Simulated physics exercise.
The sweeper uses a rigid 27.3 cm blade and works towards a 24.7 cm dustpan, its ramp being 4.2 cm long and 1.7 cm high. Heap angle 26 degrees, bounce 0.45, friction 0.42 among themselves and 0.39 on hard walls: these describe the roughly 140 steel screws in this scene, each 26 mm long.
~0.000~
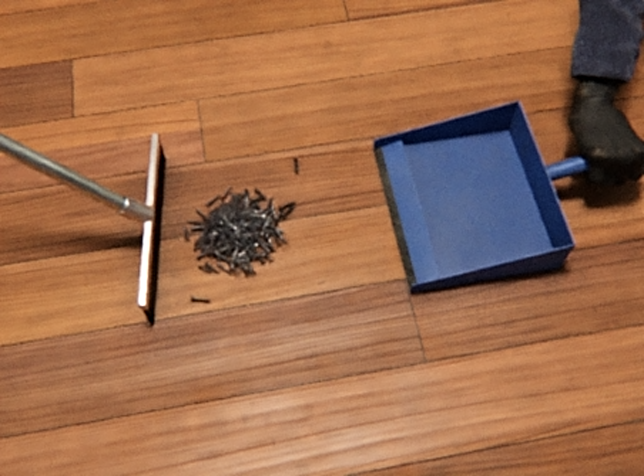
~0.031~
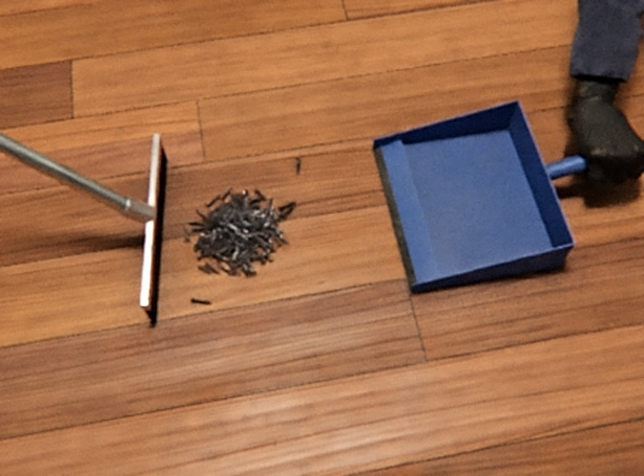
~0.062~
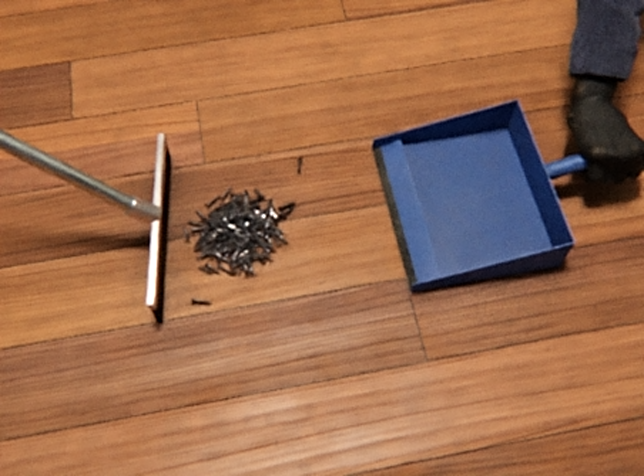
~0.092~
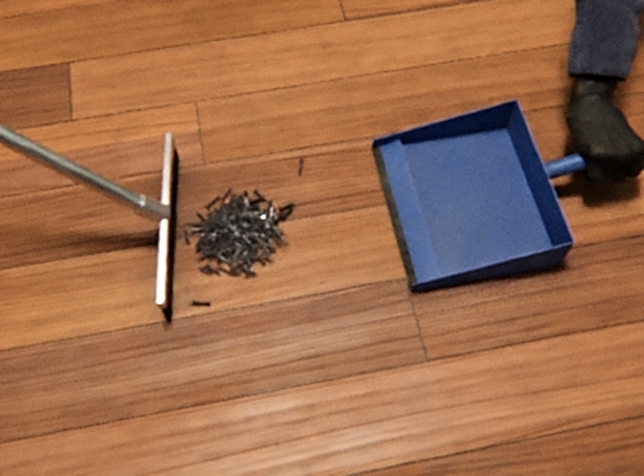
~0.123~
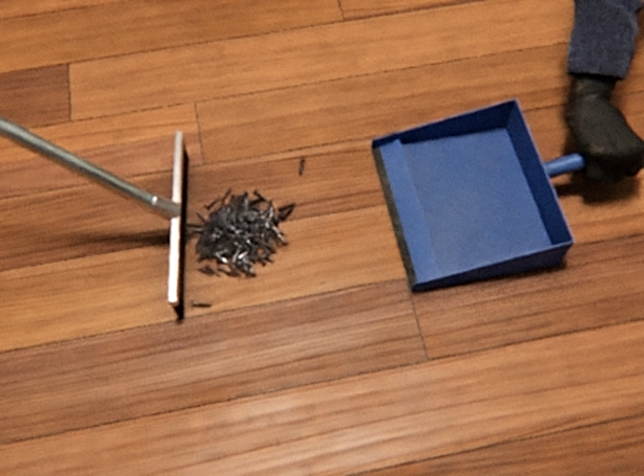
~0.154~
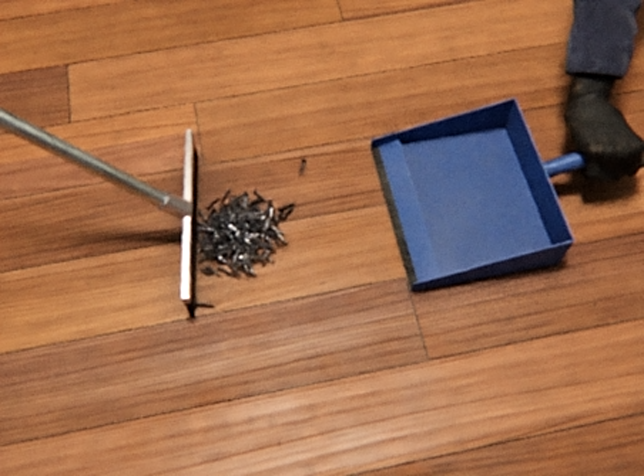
On a wooden floor, a rigid blade sliding right to the edge of a screw pile while a gloved hand holds a blue dustpan.
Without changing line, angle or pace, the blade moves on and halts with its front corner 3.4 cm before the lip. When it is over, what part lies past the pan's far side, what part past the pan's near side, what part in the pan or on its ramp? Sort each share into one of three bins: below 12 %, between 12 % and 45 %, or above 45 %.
Past the pan's far side: Below 12 %; past the pan's near side: Below 12 %; in the pan or on its ramp: Below 12 %.
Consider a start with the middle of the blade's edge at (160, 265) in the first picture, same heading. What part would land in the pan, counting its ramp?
About 15 per cent.
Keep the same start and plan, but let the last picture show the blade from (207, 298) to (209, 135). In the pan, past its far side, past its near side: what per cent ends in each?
You'd see pan at 25, far at 0 and near at 0.
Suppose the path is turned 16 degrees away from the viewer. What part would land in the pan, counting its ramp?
0 %.
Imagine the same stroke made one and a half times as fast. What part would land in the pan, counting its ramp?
Share: Close to 25 %.
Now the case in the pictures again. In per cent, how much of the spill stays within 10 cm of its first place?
About 0 %.
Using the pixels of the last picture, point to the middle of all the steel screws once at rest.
About (374, 208).
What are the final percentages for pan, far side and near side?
Result in %: Far side 0, near side 0, pan 10.
After 0.38 s, middle of the blade 17 cm from the lip; 0 % over the lip, far side 0 %, near side 0 %.
After 0.54 s, middle of the blade 9 cm from the lip; 0 % over the lip, far side 0 %, near side 0 %.
Then, at 0.81 s, middle of the blade 5 cm from the lip; 10 % over the lip, far side 0 %, near side 0 %.
In the end, at 1.6 s, far side 0 %, near side 0 %, pan 10 %, in front of the lip or behind the blade 90 %.
